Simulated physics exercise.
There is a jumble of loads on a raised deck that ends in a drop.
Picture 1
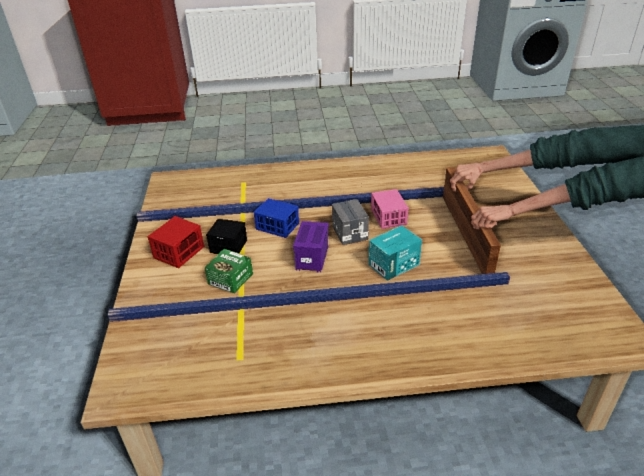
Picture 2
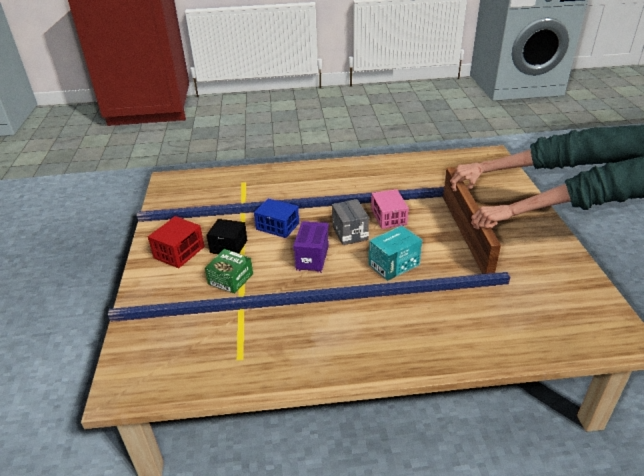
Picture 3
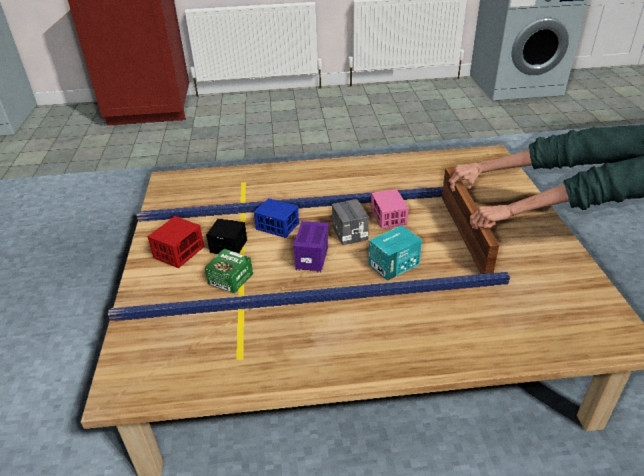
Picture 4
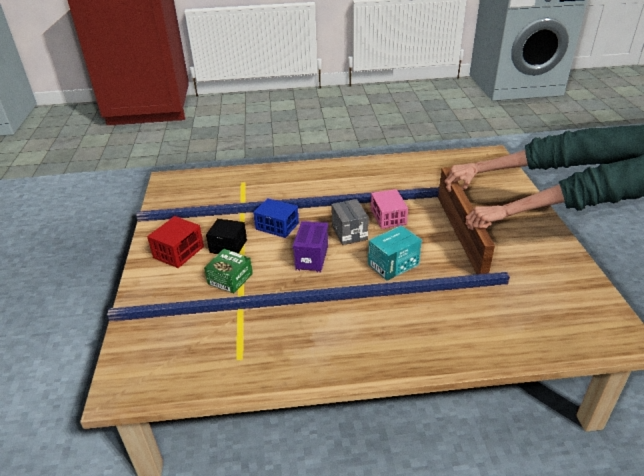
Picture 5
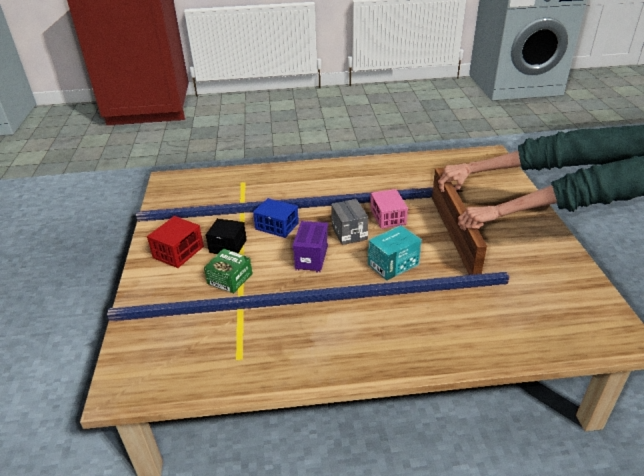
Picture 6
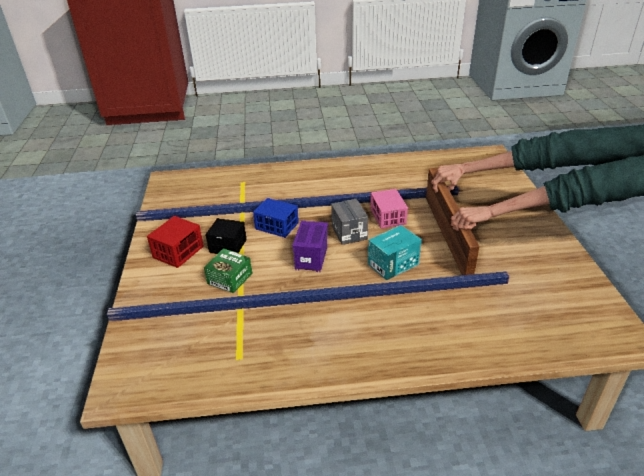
To begin with, two hands hold a wooden plank upright at the right of a table, where crates and boxes in several colours sit between two blue rails. The plank stays almost still at first, then the hands slide it a short way left, while the objects stay in place.
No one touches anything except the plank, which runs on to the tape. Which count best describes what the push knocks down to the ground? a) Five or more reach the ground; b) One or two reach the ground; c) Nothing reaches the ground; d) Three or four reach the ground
(c) Nothing reaches the ground.
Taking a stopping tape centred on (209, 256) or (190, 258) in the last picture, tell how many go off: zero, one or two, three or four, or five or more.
First tape: 1 or 2; second tape: One or two.
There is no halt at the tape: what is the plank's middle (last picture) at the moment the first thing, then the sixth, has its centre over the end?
I'd say close to (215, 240), and after that close to (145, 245).
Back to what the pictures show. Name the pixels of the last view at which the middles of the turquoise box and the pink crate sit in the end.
(218, 263) and (228, 220).
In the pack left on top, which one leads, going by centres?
Red crate.
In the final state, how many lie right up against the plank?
That comes to 3.
Early on, none off yet; red crate at rest near (176, 241); black crate at rest near (227, 237); green box at rest near (228, 271).
A while later, none off yet; red crate at rest near (176, 241); black crate at rest near (227, 237); green box travelled a little near (218, 272).
Finally, the number that fall off is zero.
